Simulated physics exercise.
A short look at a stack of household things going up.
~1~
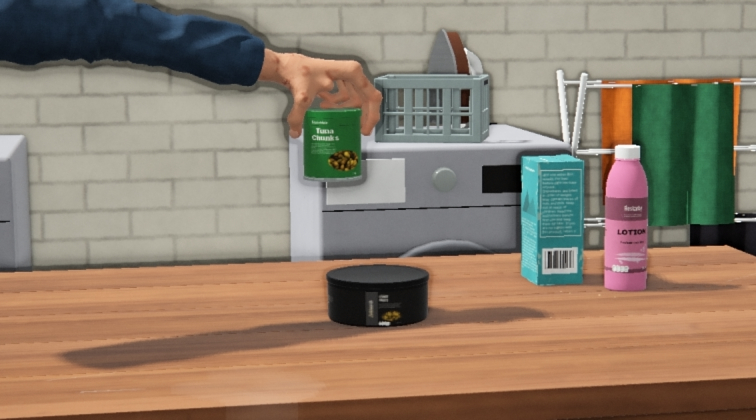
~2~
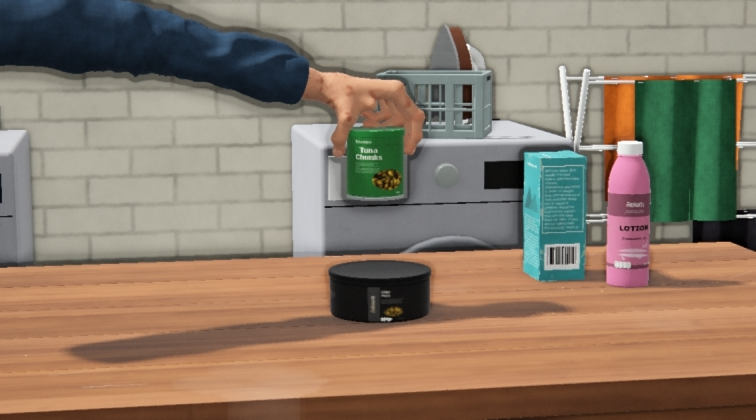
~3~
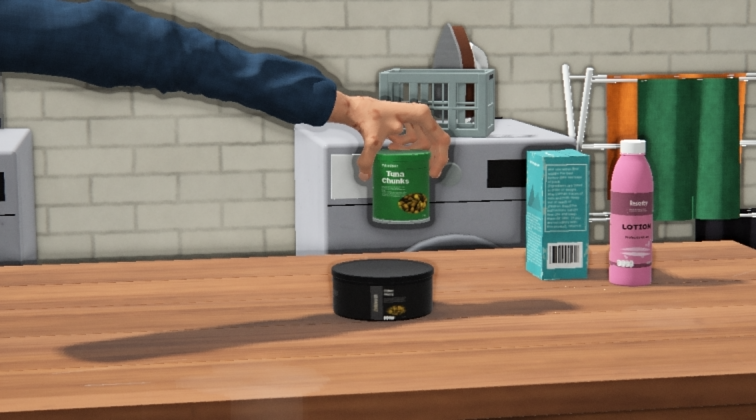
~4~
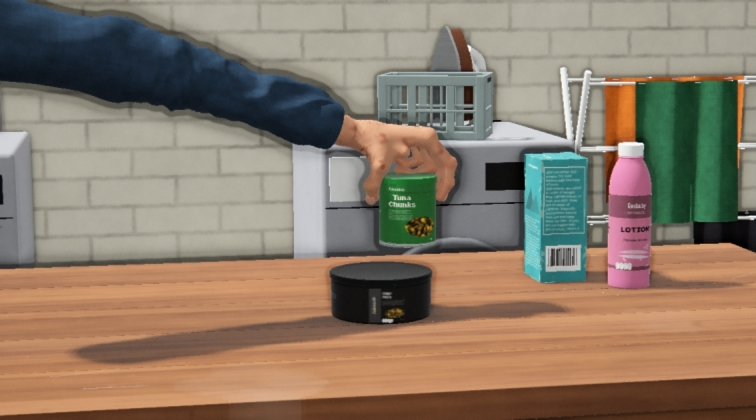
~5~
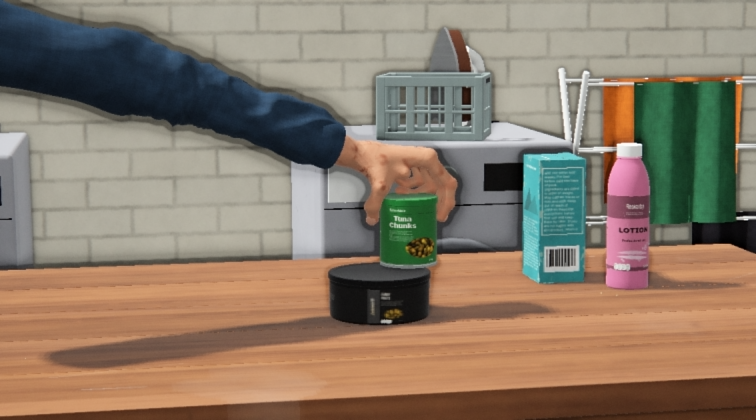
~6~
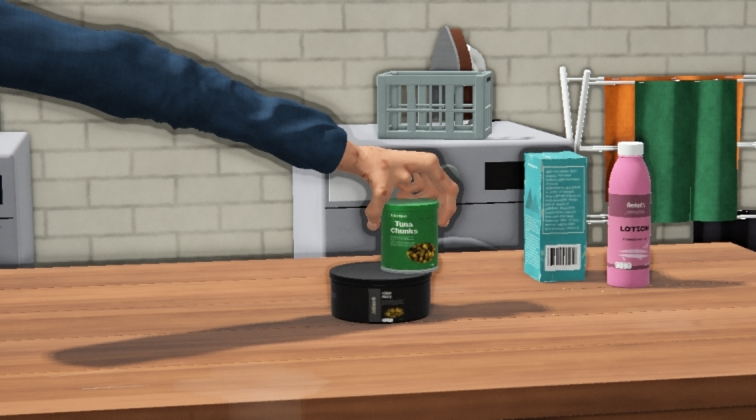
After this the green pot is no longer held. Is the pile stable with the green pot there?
The pile stays up.
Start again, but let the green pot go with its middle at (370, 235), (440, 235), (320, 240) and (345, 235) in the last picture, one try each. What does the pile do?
In the first case it holds; in the second case it comes apart; in the third case it comes apart; in the fourth case it holds.
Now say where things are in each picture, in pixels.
Coming down; green pot (332, 144); turquoise carton (552, 220), in the first frame.
Coming down; green pot (375, 163); pink bottle (629, 214), in the second frame.
Coming down; green pot (401, 186); black tub (383, 290), in the third frame.
Coming down; green pot (408, 210); turquoise carton (555, 217), in the fourth frame.
Coming down; green pot (408, 230); pink bottle (628, 216), in the fifth frame.
In place under the hand; green pot (410, 235); black tub (381, 292), in the sixth frame.
Then, 0.20 s after the last picture, nothing has stirred.
Then, 0.50 s after the last picture, green pot resting near (410, 235).
At rest, all 4 in place. Seen from the same camera at the end, green pot near (410, 235). The pile holds.
